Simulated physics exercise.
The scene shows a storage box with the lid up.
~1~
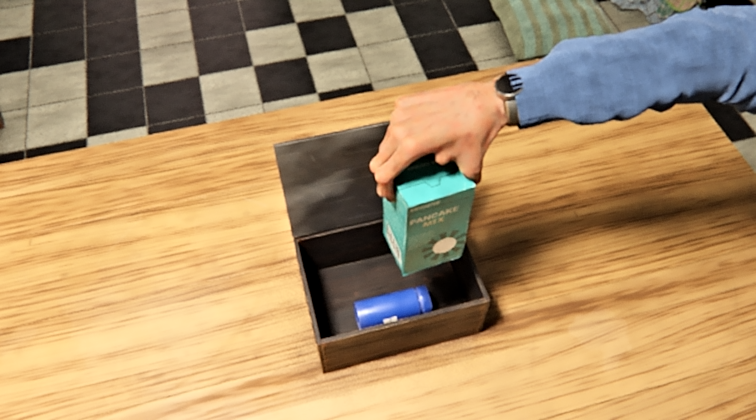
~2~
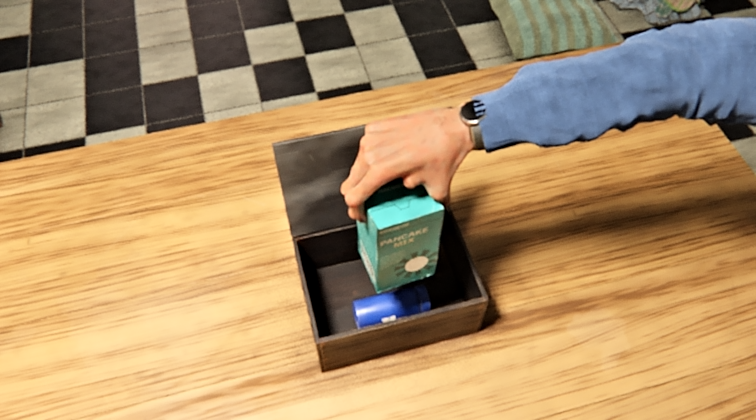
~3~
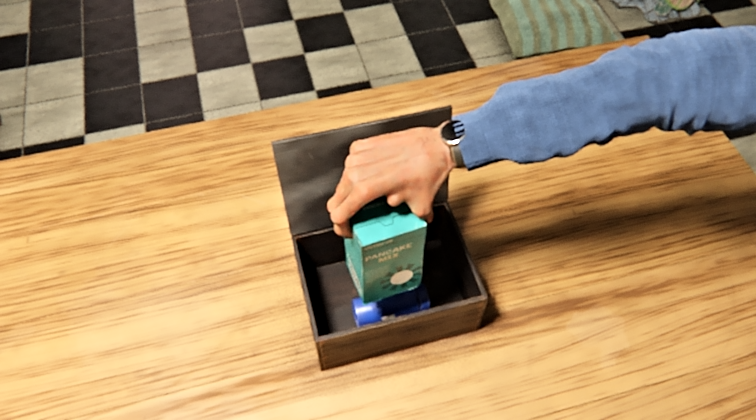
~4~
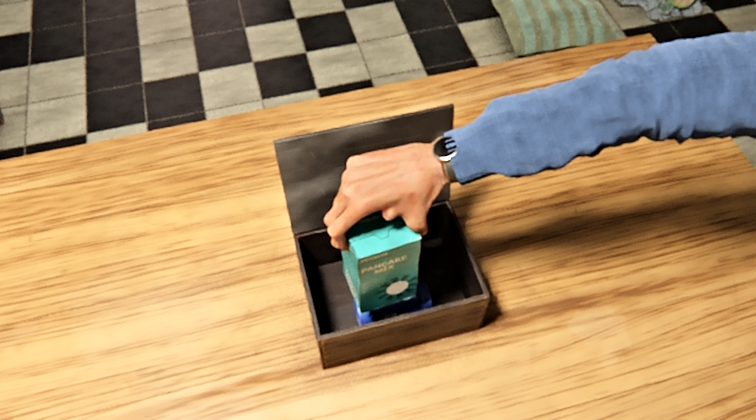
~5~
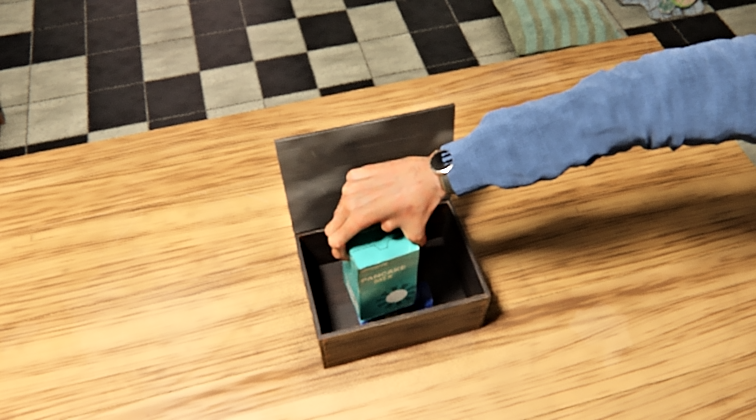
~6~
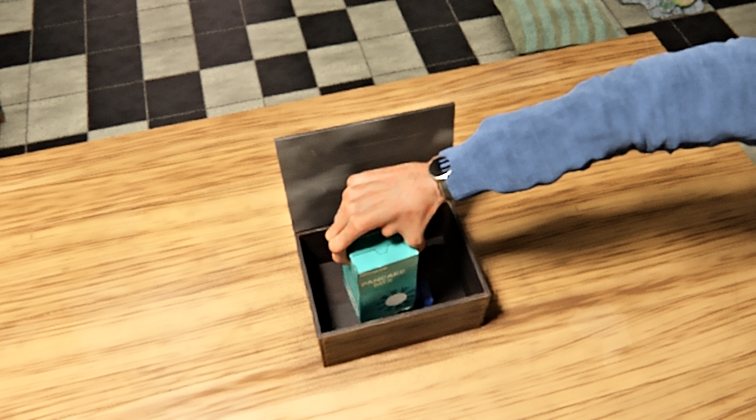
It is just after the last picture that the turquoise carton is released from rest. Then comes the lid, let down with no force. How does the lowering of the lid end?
Lid blocked.
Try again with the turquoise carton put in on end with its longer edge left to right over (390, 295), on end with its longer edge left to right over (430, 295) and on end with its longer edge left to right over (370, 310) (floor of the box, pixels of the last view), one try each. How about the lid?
The lid is kept raised the first time, is kept raised the second time and is kept raised the third time.
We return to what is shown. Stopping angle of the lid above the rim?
About 75° above the rim.
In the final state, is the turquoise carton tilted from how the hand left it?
The turquoise carton tips.
Then, 0.50 s past the last view, turquoise carton rocked 35° from its first pose near (369, 254).
Then, 1.30 s past the last view, lid 87° above the rim; turquoise carton rocked 35° from its first pose near (370, 257).
Then, 1.60 s past the last view, lid 83° above the rim; turquoise carton rocked 38° from its first pose near (371, 262); blue shaker displaced a little.
Then, 1.90 s past the last view, lid 74° above the rim; turquoise carton rocked 38° from its first pose near (372, 267); blue shaker displaced about its own width.
Finally, lid 73° above the rim; down or leaning hard in the box, turquoise carton; blue shaker still in place. Final places as the last picture's camera would see them, turquoise carton near (372, 268).
